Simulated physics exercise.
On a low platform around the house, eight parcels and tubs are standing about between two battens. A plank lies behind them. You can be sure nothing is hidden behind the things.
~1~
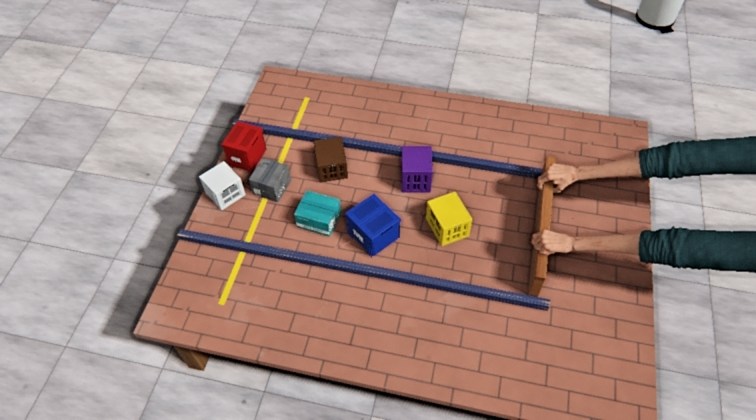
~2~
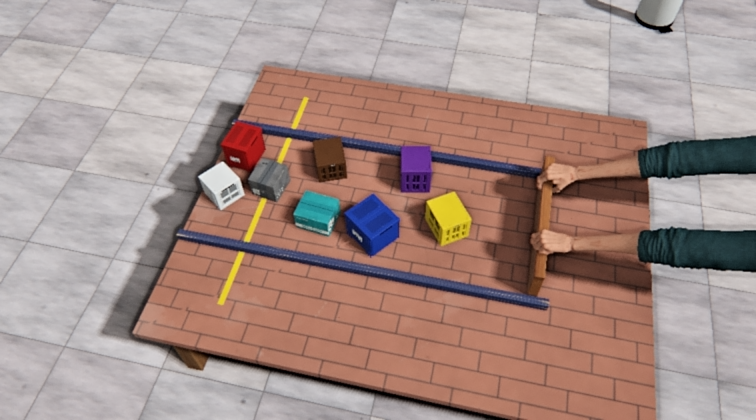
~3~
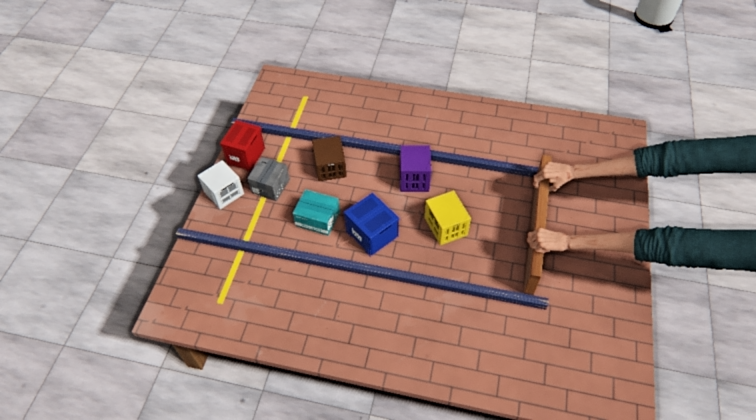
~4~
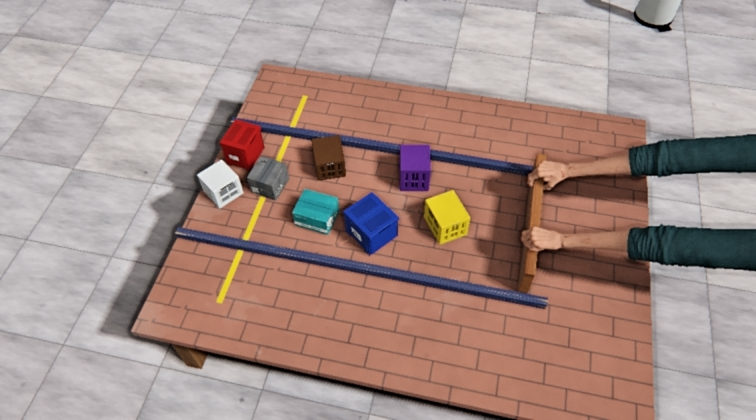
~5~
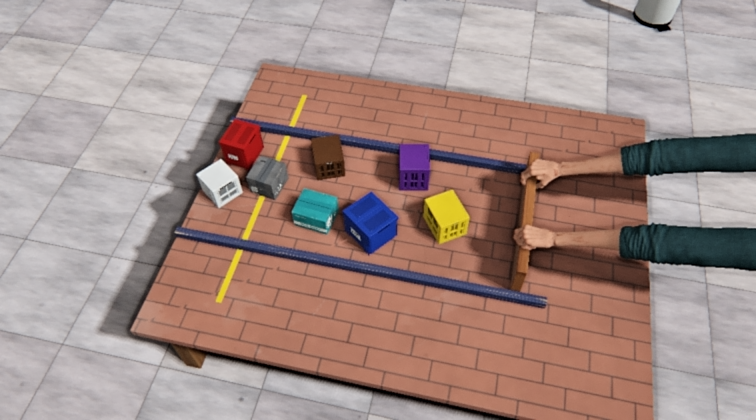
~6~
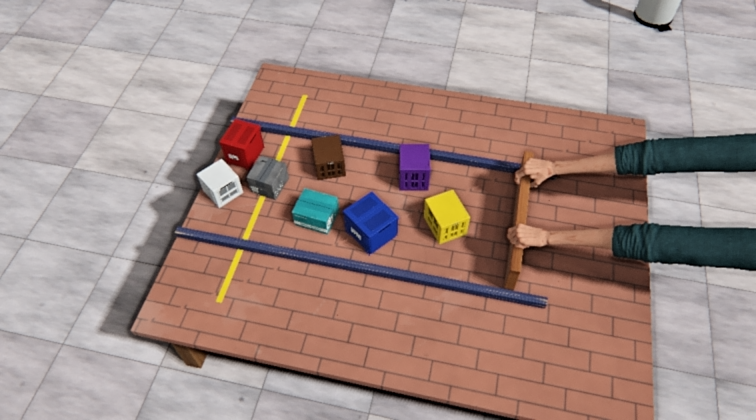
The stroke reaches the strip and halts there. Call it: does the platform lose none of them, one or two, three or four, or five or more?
It loses one or two.
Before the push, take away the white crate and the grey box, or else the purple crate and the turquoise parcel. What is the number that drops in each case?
Taking the two tries in turn, it comes to 1 and 1.
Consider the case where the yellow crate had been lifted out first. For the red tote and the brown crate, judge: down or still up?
Red tote goes down, brown crate stays put.
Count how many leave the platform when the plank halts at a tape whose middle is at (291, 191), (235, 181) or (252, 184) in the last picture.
0, 5, 4.
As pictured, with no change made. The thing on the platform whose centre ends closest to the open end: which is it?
The grey box finishes nearest.
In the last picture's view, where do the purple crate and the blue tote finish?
Around (266, 141) and around (229, 211).
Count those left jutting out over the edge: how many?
Answer: 2.
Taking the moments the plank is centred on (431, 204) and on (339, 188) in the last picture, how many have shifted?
At the first point the count is 1, at the second it's 6.
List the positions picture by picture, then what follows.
In the first frame, white crate (223, 186); red tote (245, 147); grey box (270, 180); plank (542, 225); tape (269, 189).
In the second frame, red tote (244, 147); purple crate (416, 170).
In the third frame, grey box (269, 179); turquoise parcel (317, 212).
In the fourth frame, white crate (221, 184); brown crate (329, 158).
In the fifth frame, red tote (243, 145); yellow crate (446, 217).
In the sixth frame, white crate (220, 184); red tote (243, 145); grey box (268, 178); plank (519, 219); tape (267, 186).
A little later, none off yet; white crate at rest near (220, 184); red tote at rest near (243, 145); grey box at rest near (268, 178).
Next, none off yet; white crate moving near (218, 183); red tote shifted a little near (238, 138); grey box shifted about its own width near (247, 164).
When it is over, the number that fall off is one or two; down, red tote and white crate.
